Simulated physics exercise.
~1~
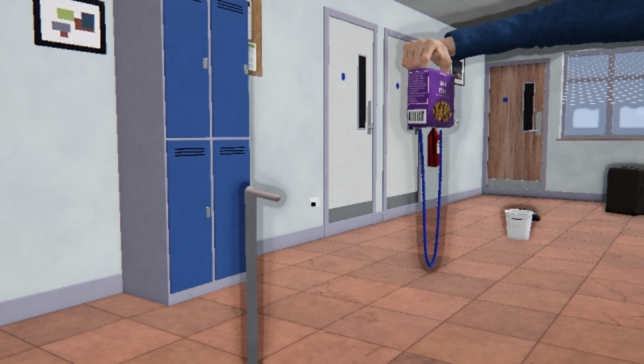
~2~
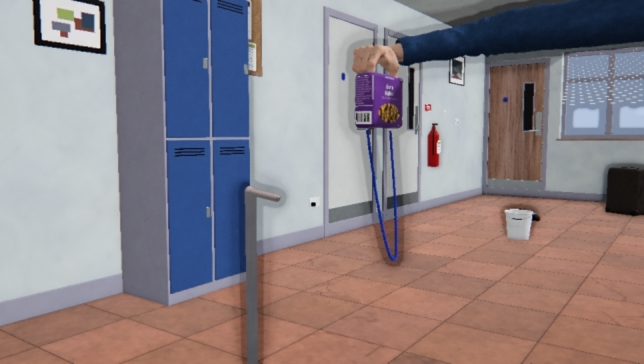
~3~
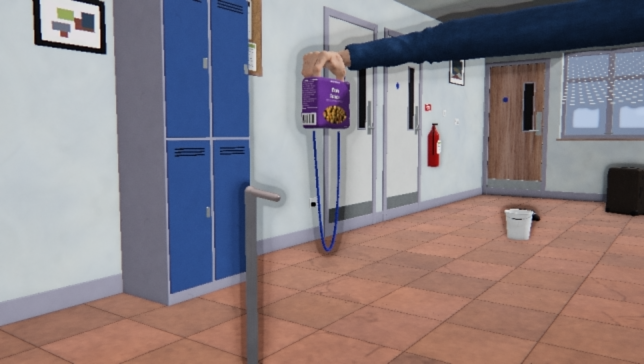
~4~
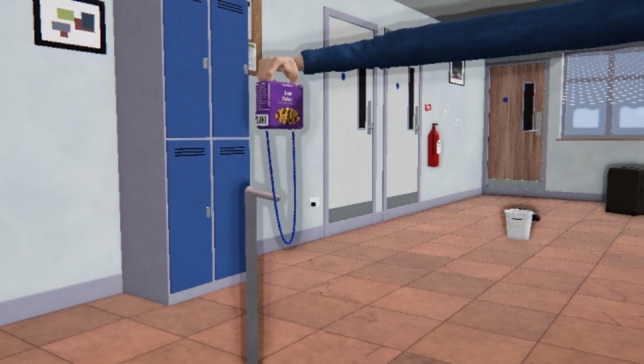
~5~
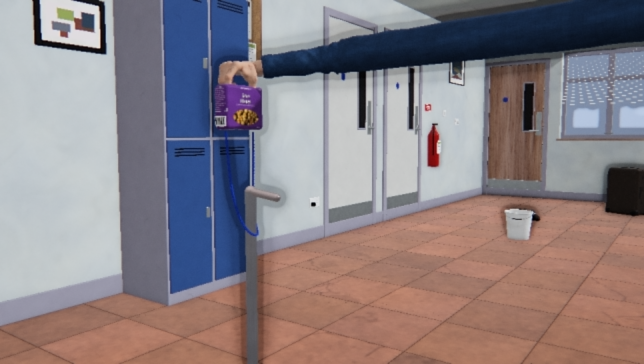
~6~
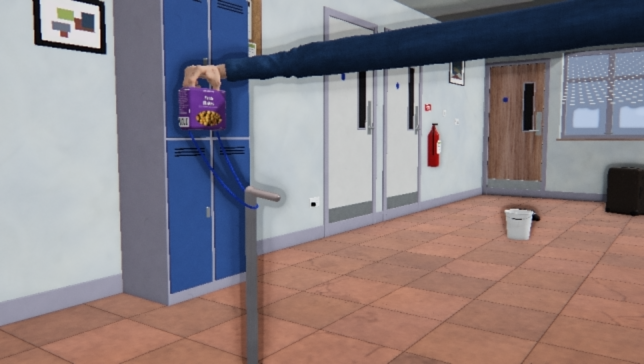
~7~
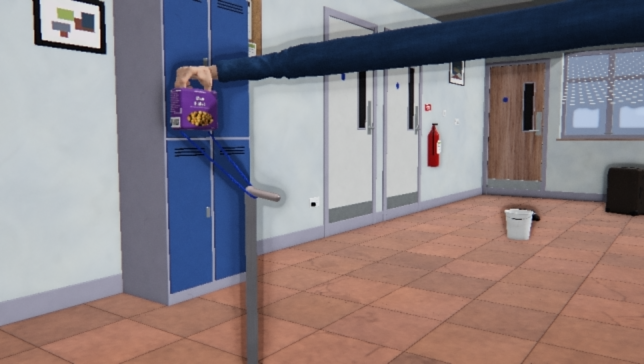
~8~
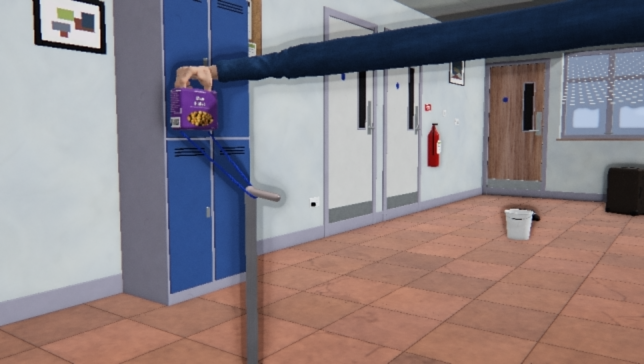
The clip shows a hand in a dark blue sleeve carrying a purple pouch leftward across a room, a blue cord loop dangling beneath it. The pouch passes over a grey post, the loop catches on its top and pulls taut, and the hand stops before blue lockers.
